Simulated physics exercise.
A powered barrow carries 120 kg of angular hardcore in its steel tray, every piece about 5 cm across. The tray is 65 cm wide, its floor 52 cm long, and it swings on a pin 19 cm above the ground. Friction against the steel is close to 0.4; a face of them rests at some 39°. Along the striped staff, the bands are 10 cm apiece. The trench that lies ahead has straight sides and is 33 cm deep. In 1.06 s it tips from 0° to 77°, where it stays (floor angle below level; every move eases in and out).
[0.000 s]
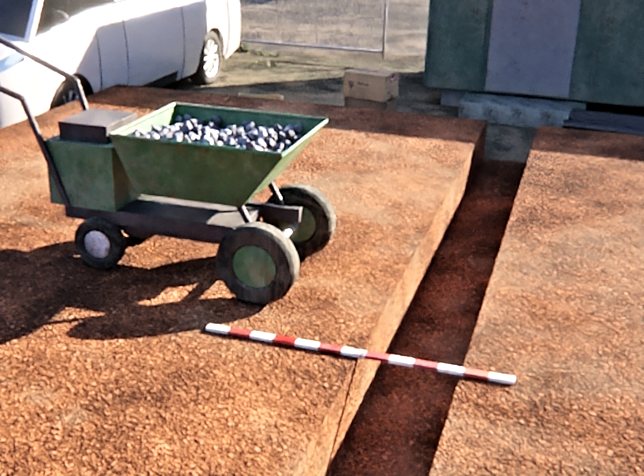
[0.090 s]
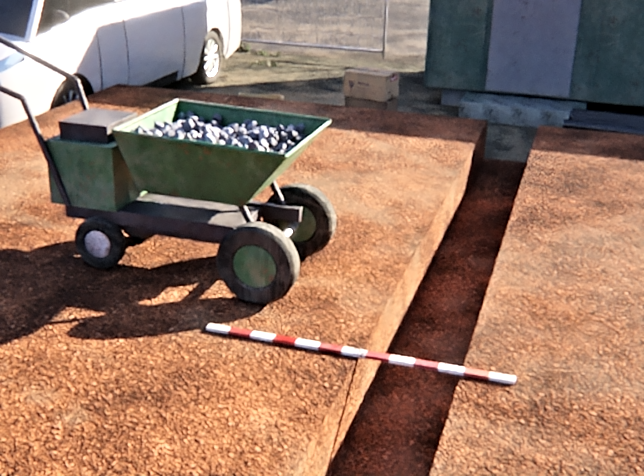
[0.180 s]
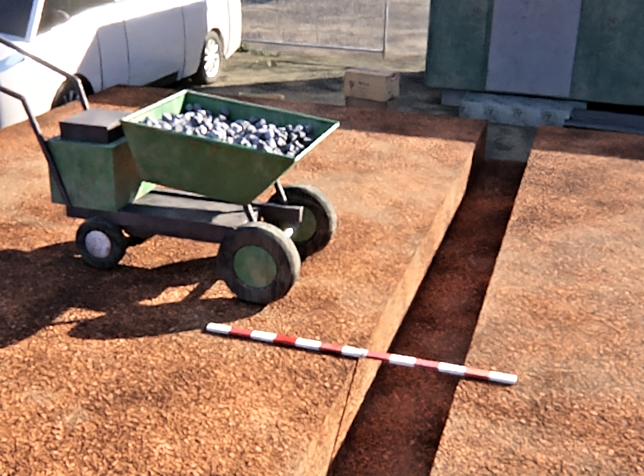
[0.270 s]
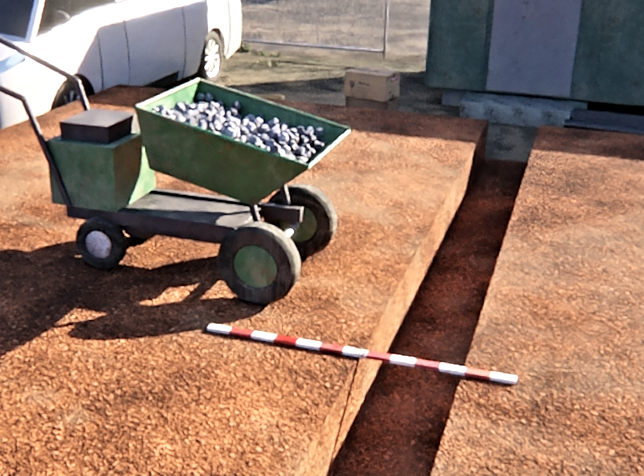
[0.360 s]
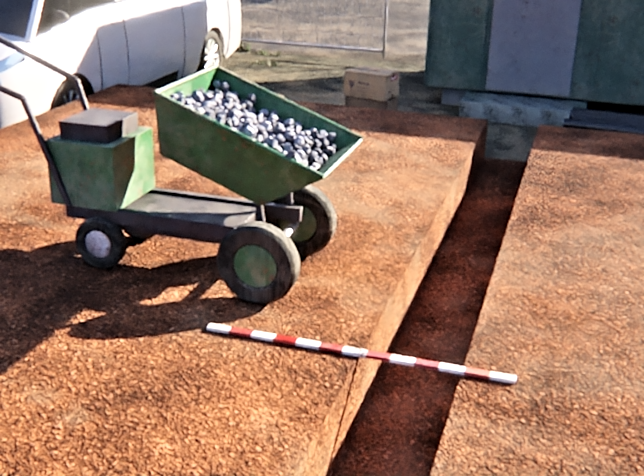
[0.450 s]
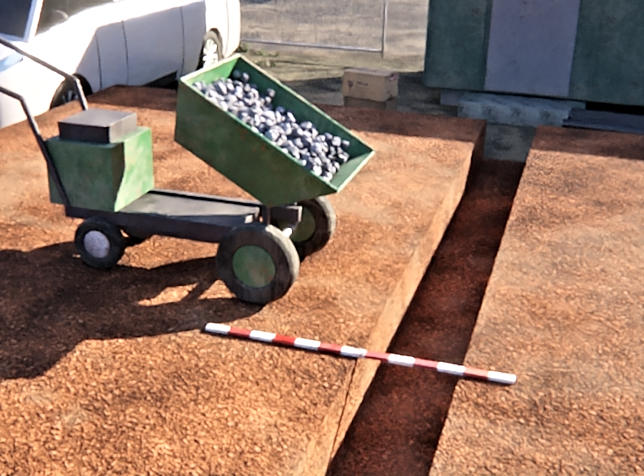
A green barrow full of grey stones stood beside a straight trench and a red-and-white striped pole, and its tray slowly tilted down to the right, the back end rising, while the wheels stayed still.
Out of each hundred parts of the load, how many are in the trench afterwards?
About 100 out of 100.
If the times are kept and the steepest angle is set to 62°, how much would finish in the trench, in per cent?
Expect roughly 50 per cent.
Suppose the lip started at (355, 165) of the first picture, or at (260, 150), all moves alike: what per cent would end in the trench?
About 45 per cent from the first spot, about 95 from the second.
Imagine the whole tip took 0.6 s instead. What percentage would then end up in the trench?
My guess is near 85 percent.
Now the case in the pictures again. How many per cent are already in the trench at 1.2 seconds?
About 45%.
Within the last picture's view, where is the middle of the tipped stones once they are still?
Their middle lands near (435, 346).
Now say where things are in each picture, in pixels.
In the first frame, the tray is at 0°, its lip at (283, 155); the top of the load is at (238, 129).
In the second frame, the tray is at 2°, its lip at (286, 156); the top of the load is at (239, 128); the stones move at 0.3 m/s on average.
In the third frame, lip at (295, 160), floor tilted 6°, highest stones at (200, 118); the stones move at 0.6 m/s on average.
In the fourth frame, lip at (309, 167), floor tilted 12°, highest stones at (201, 106); the stones move at 0.8 m/s on average.
In the fifth frame, lip at (323, 177), floor tilted 21°, highest stones at (214, 94); the stones move at 0.9 m/s on average.
In the sixth frame, lip at (337, 192), floor tilted 30°, highest stones at (227, 84); the stones move at 1.0 m/s on average.
After 0.8 s the floor is at 65°; 100 % in the tray; the foremost stones are at (392, 246).
After 1.2 s the floor is at 77°; 54 % in the tray, 46 % in the trench; the foremost stones are at (471, 349).
After 1.5 s the floor is at 77°; 18 % in the tray, 81 % in the trench; the foremost stones are at (490, 332).
After 3.5 s the floor is at 77°; 0 % in the tray, 100 % in the trench; the foremost stones are at (494, 330).
